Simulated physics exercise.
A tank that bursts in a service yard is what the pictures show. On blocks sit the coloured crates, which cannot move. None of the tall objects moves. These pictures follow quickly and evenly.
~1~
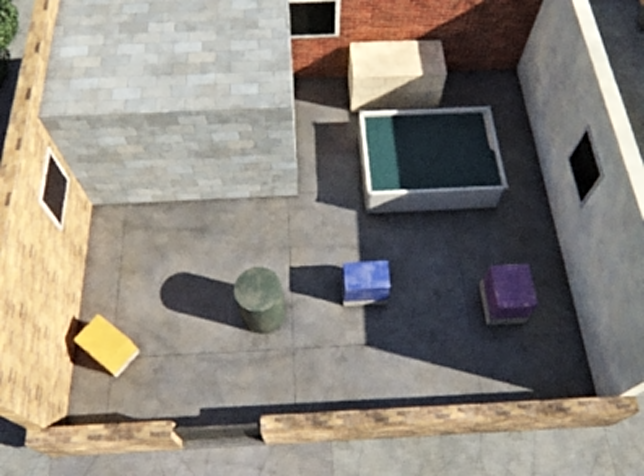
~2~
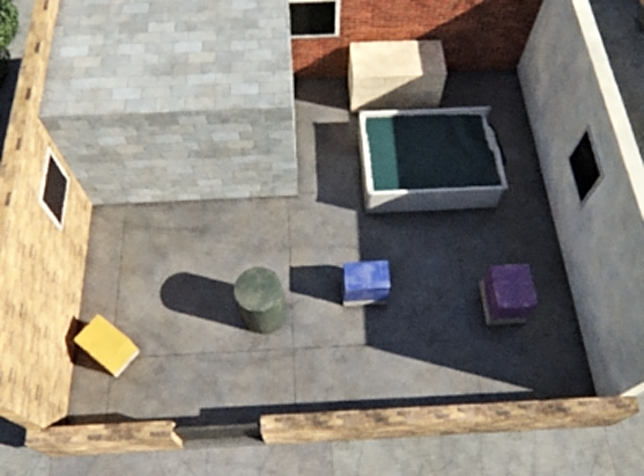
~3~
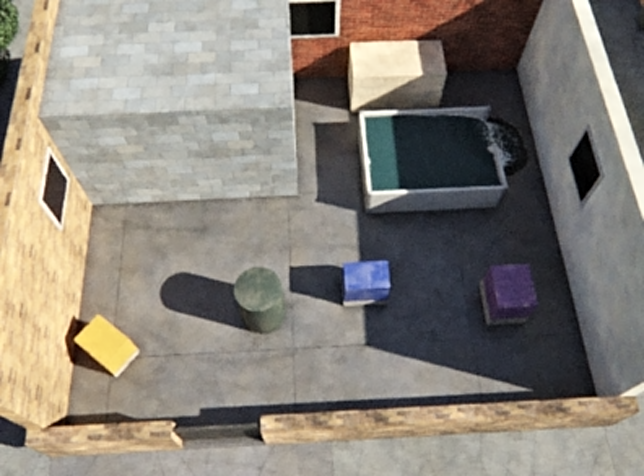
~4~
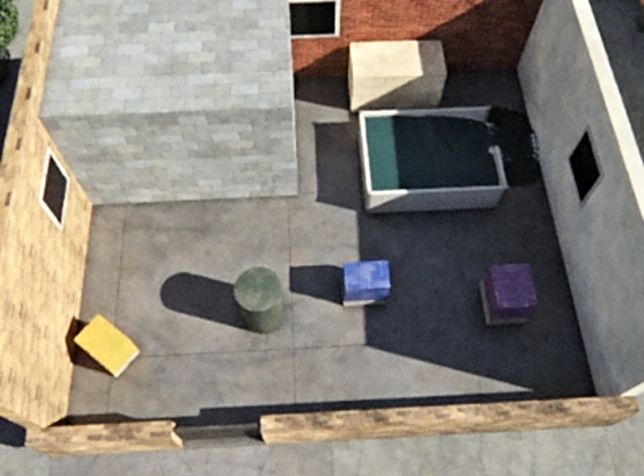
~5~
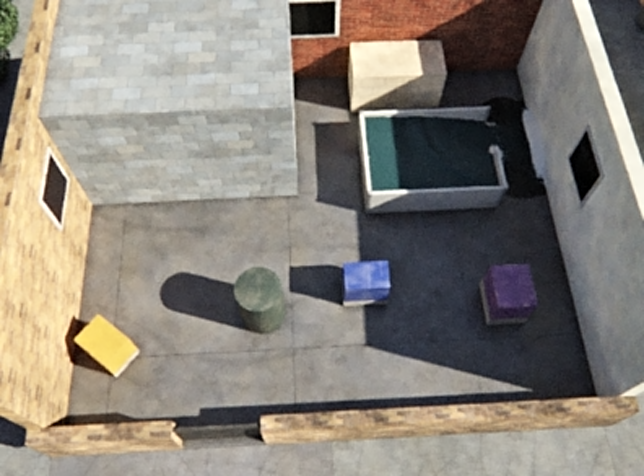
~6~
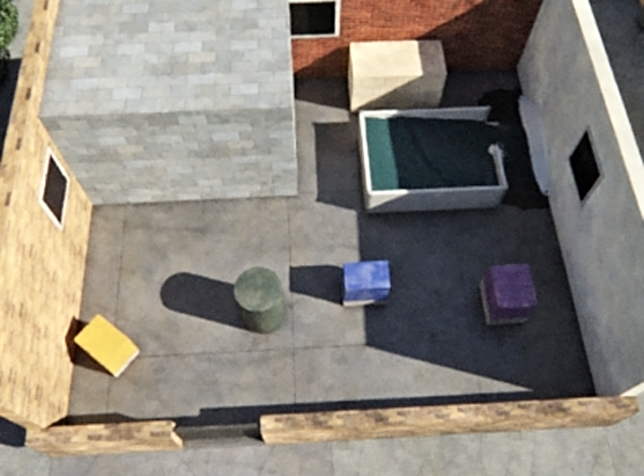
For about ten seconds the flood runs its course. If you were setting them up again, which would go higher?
One by one: The purple crate will be out of the flood; the yellow crate will be out of the flood; the blue crate will be out of the flood.
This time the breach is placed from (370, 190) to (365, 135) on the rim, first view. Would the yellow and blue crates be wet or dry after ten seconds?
As I see it, the yellow crate gets reached, and the blue crate is not reached.
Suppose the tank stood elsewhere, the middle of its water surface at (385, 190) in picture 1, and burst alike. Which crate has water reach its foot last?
The crate marked yellow.
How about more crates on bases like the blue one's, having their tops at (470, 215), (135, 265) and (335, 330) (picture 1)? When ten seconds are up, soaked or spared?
Stays clear, then stays clear, then stays clear.
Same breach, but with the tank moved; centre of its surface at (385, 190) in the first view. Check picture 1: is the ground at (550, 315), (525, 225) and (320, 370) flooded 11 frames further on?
In that order: Wet, covered, dry.
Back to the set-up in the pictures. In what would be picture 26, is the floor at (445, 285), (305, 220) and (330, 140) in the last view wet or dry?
Going through them one by one, the first is waterlogged, the second spared and the third spared.
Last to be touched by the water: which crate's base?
I say the crate marked yellow.
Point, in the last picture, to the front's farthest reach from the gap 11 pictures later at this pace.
My guess would be about (585, 352).
A moment on, water covers 10 % of the floor; the purple crate not reached, the yellow crate not reached, the blue crate not reached.
Next, water covers 20 % of the floor; the purple crate water round its plinth, the yellow crate not reached, the blue crate not reached.
Then, water covers 30 % of the floor; the purple crate water round its plinth, the yellow crate not reached, the blue crate water round its plinth.
Later, water covers 50 % of the floor; the purple crate water round its plinth, the yellow crate not reached, the blue crate water round its plinth.
In the end, water covers 80 % of the floor; the purple crate stayed above the water, the yellow crate stayed above the water, the blue crate stayed above the water.
